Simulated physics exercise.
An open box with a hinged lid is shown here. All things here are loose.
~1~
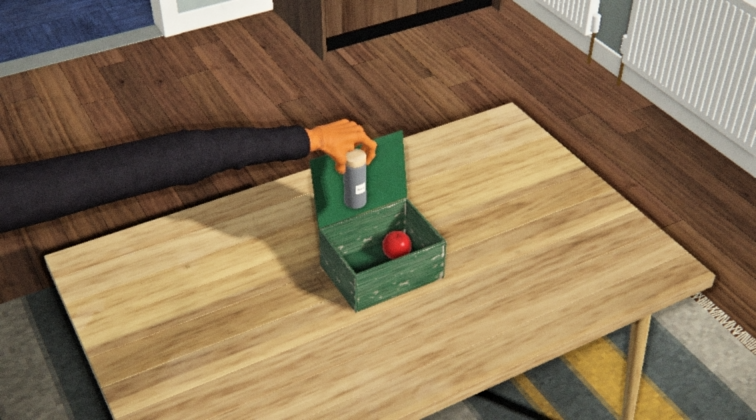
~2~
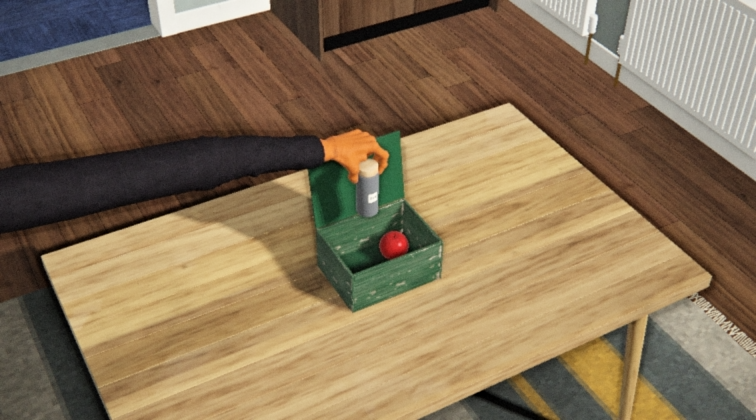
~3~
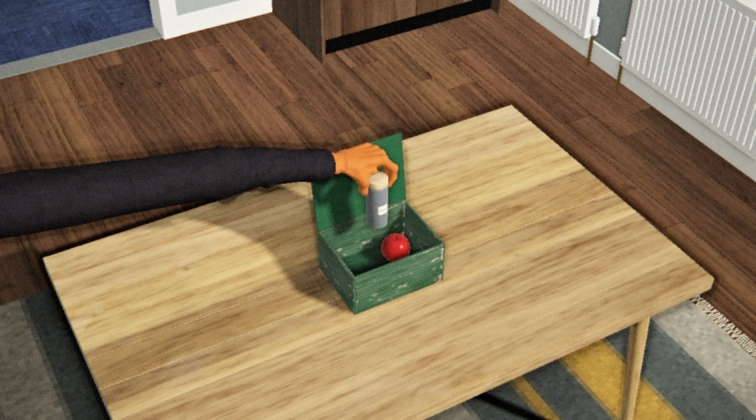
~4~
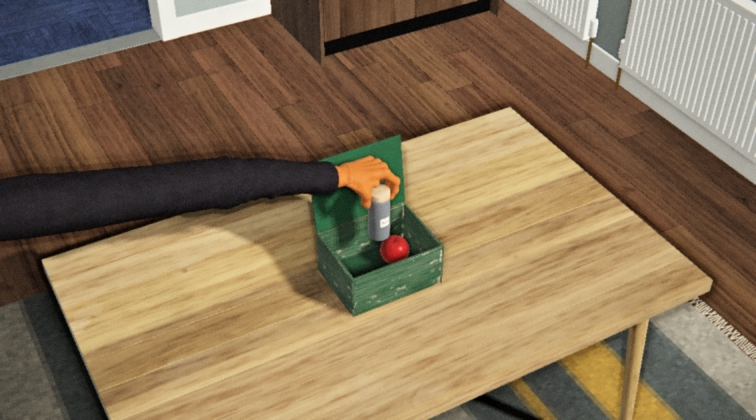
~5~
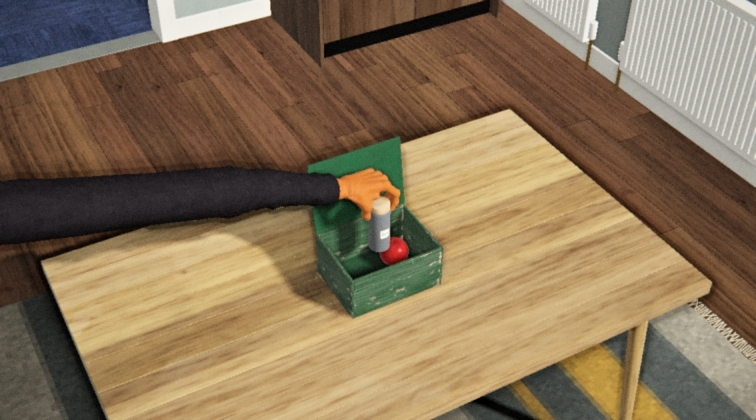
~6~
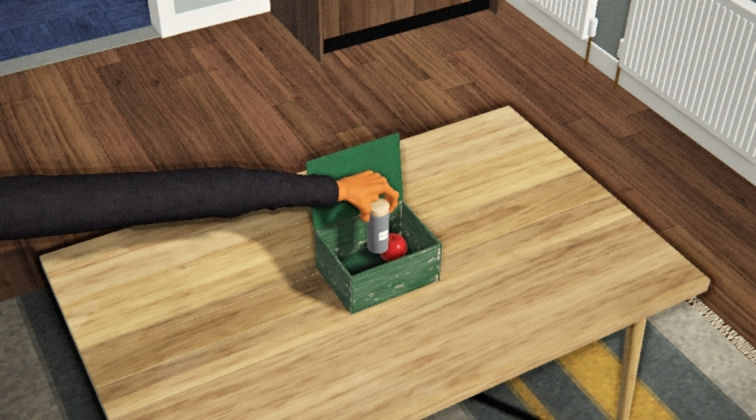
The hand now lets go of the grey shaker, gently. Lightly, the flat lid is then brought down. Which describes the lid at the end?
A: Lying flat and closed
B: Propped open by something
Answer: B.
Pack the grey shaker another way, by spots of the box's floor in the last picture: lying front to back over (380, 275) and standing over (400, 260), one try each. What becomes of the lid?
Try 1: Lid shut; try 2: Lid not shut.
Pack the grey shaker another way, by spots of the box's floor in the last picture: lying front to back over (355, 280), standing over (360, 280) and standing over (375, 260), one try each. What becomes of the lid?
In the first case it sits on the rim; in the second case it will not close; in the third case it shuts flat.
Then, 0.40 s past the last view, grey shaker rocked 5° from its first pose near (363, 259).
Then, 1.20 s past the last view, lid starting down; grey shaker displaced well along near (365, 258); red apple displaced a little.
Then, 1.60 s past the last view, lid 56° above the rim; grey shaker displaced well along near (365, 258); red apple displaced a little.
Then, 1.80 s past the last view, lid 33° above the rim; grey shaker displaced well along near (365, 258); red apple displaced a little.
Finally, lid 16° above the rim; moved from the start, grey shaker; red apple still in place. Final places as the last picture's camera would see them, grey shaker near (365, 258).
